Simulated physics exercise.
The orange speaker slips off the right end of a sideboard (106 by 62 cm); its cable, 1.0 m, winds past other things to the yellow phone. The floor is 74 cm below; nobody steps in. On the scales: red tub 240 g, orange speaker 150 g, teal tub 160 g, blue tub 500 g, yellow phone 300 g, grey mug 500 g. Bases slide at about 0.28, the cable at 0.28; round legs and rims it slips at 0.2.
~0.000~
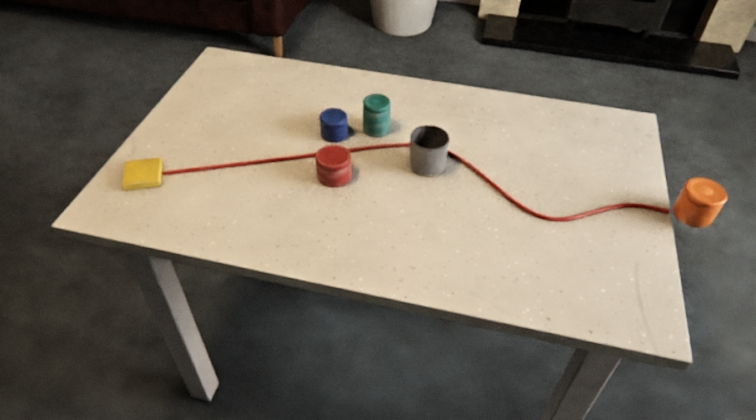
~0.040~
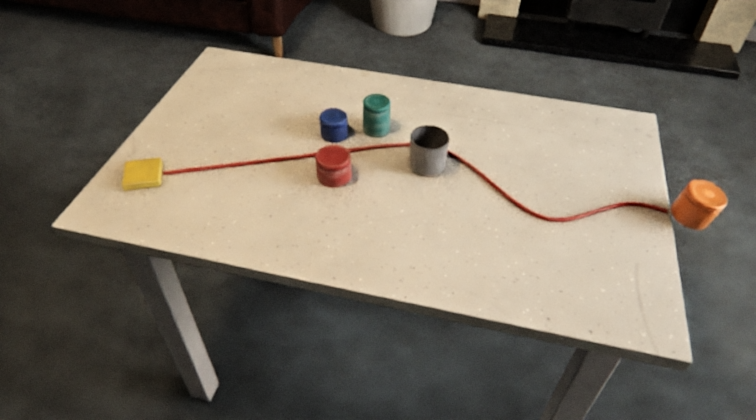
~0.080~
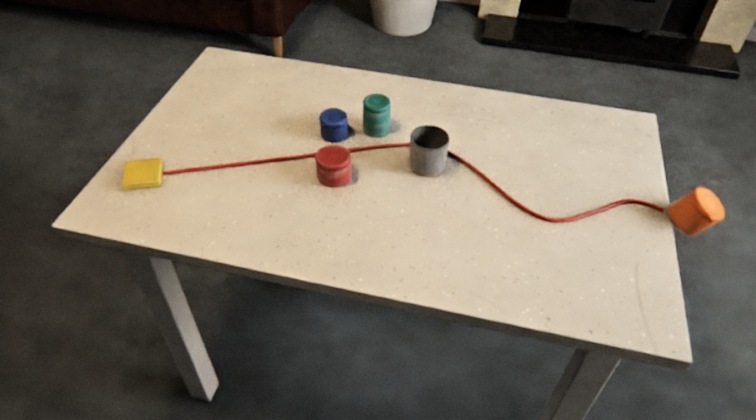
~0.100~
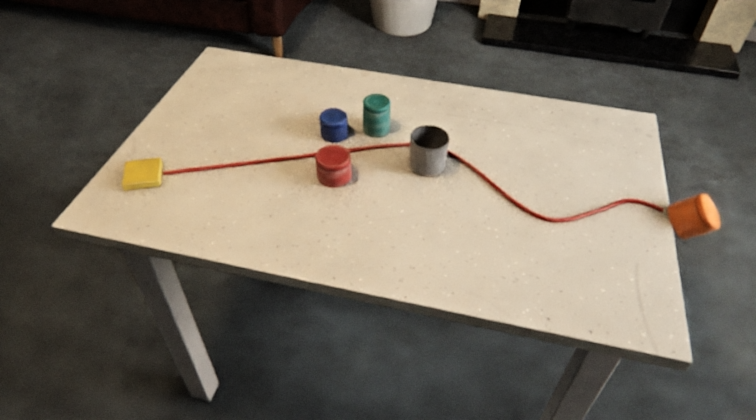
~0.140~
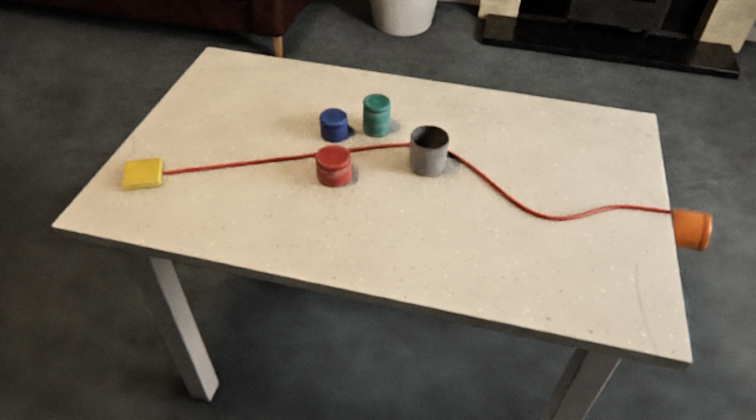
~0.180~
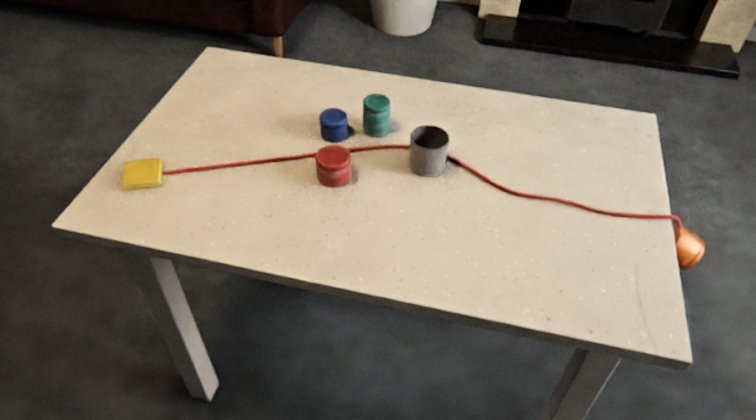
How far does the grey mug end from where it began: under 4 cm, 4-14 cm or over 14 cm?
The grey mug barely shifts.
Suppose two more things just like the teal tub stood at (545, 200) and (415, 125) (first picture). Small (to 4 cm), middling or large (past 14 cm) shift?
In that order: Middling, small.
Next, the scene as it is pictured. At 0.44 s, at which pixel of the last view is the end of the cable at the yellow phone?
Near (192, 172).
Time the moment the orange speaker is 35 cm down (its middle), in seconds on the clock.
About: Never.
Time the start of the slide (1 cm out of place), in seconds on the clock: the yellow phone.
Yellow phone 0.26 s.
At 0.4 s, the cable's tail end at (192, 172); orange speaker over the edge, yellow phone 5 cm off its start.
At 0.7 s, the cable's tail end at (208, 170); yellow phone 8 cm off its start, orange speaker over the edge.
At 0.9 s, the cable's tail end at (215, 169); yellow phone 10 cm off its start at (195, 166), orange speaker over the edge.
At 1.2 s, the cable's tail end at (231, 168); yellow phone 13 cm off its start, orange speaker over the edge.
At 2.4 s, the cable's tail end at (236, 167); grey mug 0 cm off its start at (430, 137), yellow phone 14 cm off its start at (215, 164), orange speaker over the edge.
